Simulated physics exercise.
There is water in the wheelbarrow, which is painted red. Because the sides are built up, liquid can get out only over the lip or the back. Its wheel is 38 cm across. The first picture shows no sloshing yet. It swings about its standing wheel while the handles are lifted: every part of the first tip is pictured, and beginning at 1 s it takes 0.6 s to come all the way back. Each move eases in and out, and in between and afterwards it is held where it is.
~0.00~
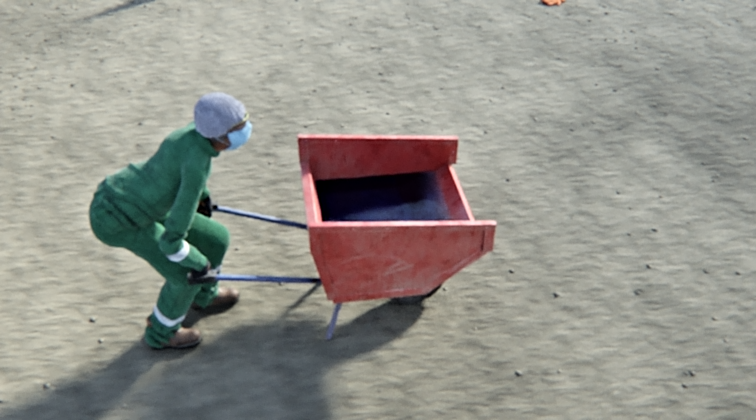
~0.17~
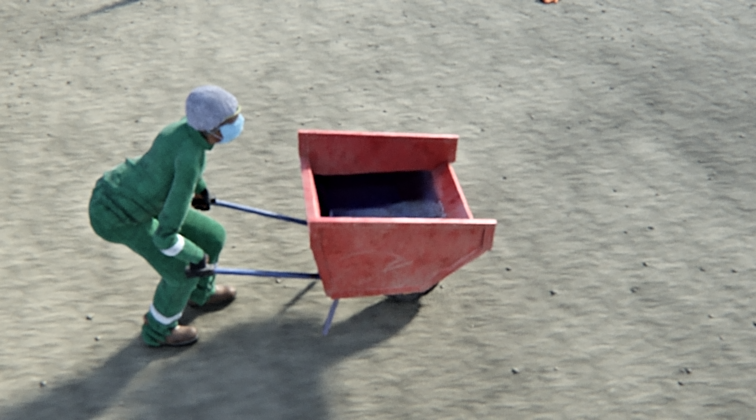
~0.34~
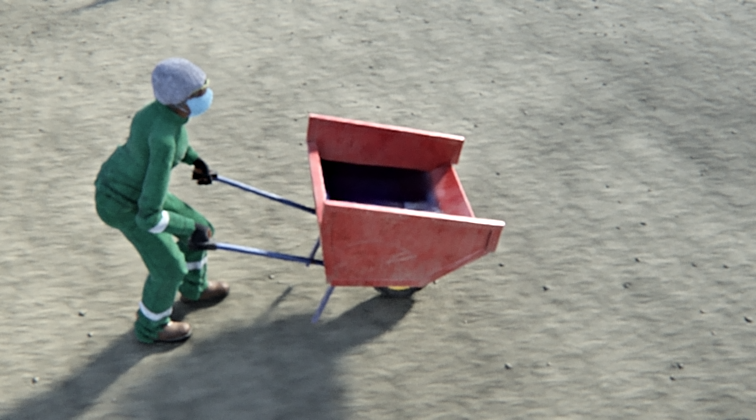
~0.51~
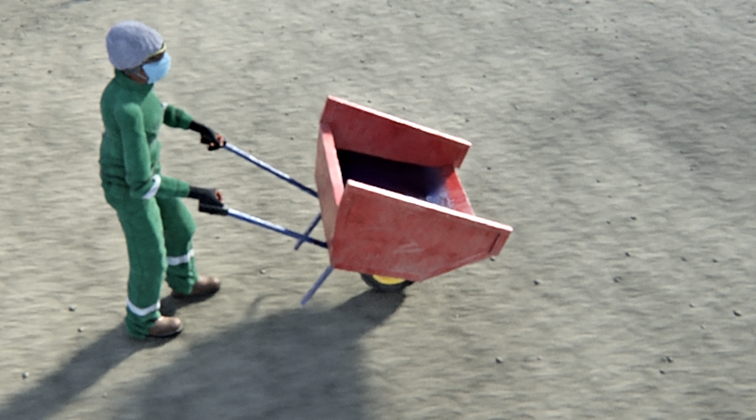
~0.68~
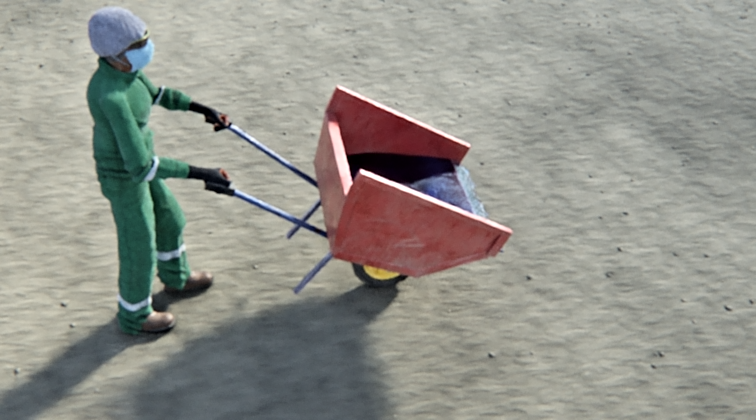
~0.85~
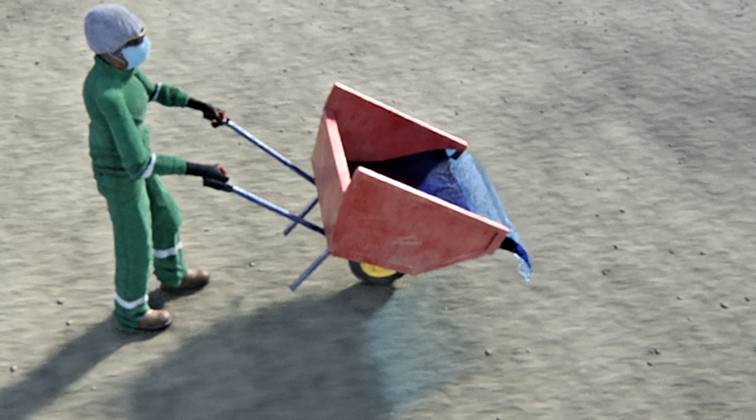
On gravelly ground, a masked worker in green lifts a red wheelbarrow's handles, pouring water out its front.
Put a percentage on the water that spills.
Some 77 per cent goes overboard.
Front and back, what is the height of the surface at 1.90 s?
Front: 0 cm; back: 24 cm.
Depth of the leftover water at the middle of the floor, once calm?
I'd say some 6 cm at the middle.
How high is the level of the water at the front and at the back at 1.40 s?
About 8 cm at the front, 0 cm at the back.
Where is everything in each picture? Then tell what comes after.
It reaches (392, 176) at the front; it reaches (330, 181) at the back; the lip is at (482, 246); the front is on the right, in the first picture.
It reaches (391, 174) at the front; it reaches (329, 177) at the back, in the second picture.
It reaches (394, 169) at the front; it reaches (333, 163) at the back; it has turned 9° nose down, in the third picture.
It reaches (399, 163) at the front; it reaches (340, 151) at the back; it has turned 19° nose down, in the fourth picture.
It reaches (400, 156) at the front; it has turned 24° nose down; water is coming out, 2 per cent so far, in the fifth picture.
It reaches (395, 159) at the front; it has turned 25° nose down; the lip is at (485, 248); water is coming out, 21 per cent so far, in the sixth picture.
Then, 1.40 s in, the barrow is at 5° forwards, the surface stands 0 cm at the back and 9 cm at the front; 72 per cent has gone, over the front.
Then, 1.90 s in, the surface stands 23 cm at the back and 0 cm at the front; 74 per cent has gone, over the front.
Then, 2.40 s in, the surface stands 5 cm at the back and 4 cm at the front; 74 per cent has gone, over the front.
Then, 4.49 s in, 77 per cent has gone, over the front, 52 of 68 litres.
